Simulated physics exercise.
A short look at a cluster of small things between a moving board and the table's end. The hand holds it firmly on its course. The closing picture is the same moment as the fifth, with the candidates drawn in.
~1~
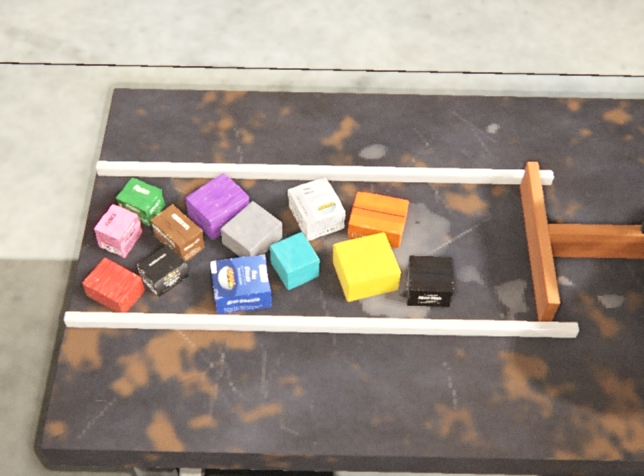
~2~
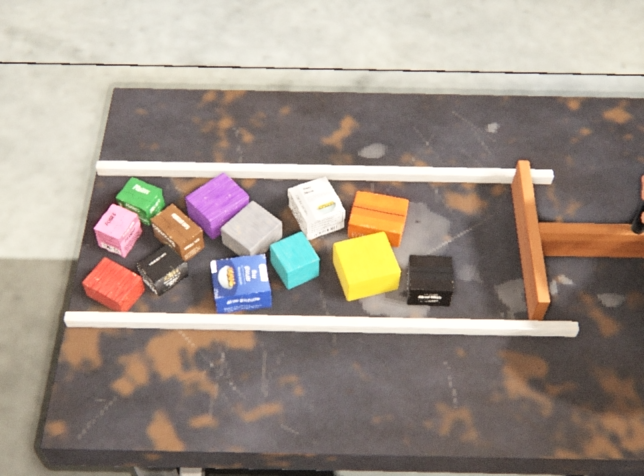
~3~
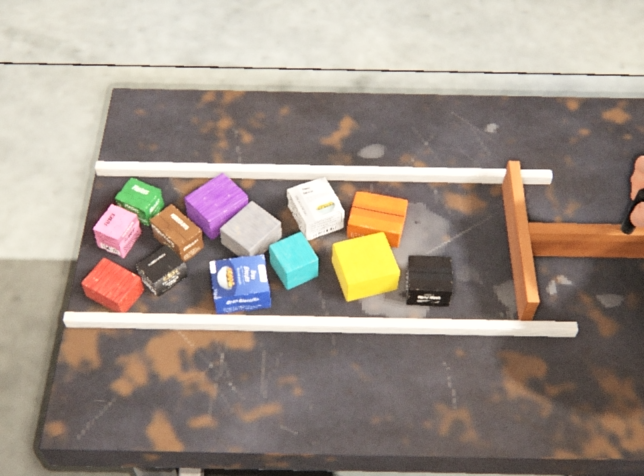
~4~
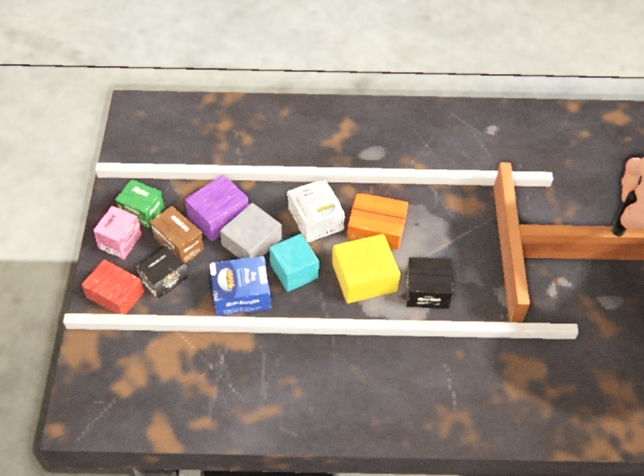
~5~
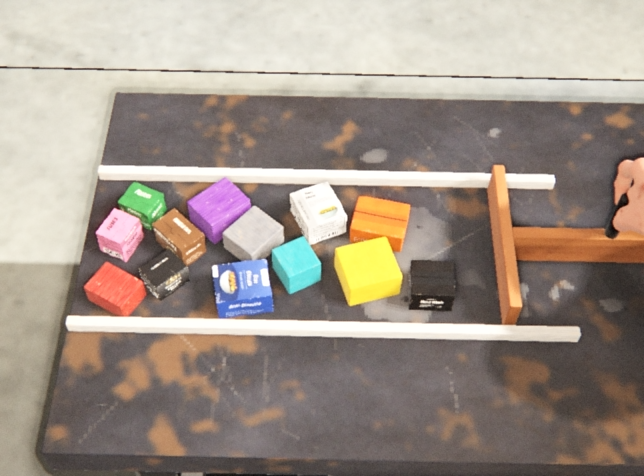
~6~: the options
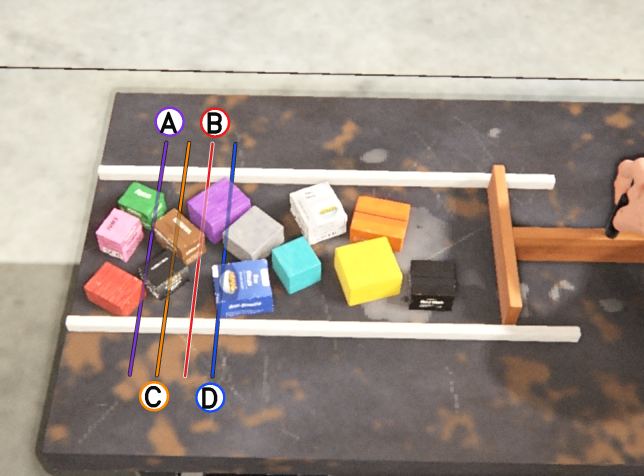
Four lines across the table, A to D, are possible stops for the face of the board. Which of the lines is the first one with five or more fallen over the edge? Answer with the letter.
Line D.
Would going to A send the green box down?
Yes.
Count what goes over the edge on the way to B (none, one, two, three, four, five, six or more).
Six or more.
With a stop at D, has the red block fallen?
By then, yes.
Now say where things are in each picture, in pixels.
Yellow block (366, 267); pink box (119, 231); white packet (316, 209), in the first picture.
Board (534, 227); red block (114, 286), in the second picture.
Board (524, 227); blue packet (240, 284), in the third picture.
Board (514, 229); black box (429, 283), in the fourth picture.
Board (507, 232); black packet (165, 275); orange box (380, 224); purple block (220, 210), in the fifth picture.
On the copy, A at (150, 248); B at (200, 249); C at (174, 249); D at (225, 250).
On D. First, board (406, 230); black box (378, 289); yellow block (330, 267).
Then, board (306, 227); red block (78, 292); pink box (106, 233).
Finally, board (227, 226); pink box over the edge; brown packet over the edge; six fallen.
By contrast, A drops eleven, but is farther than needed; B drops eight, but is farther than needed; C drops nine, but is farther than needed.
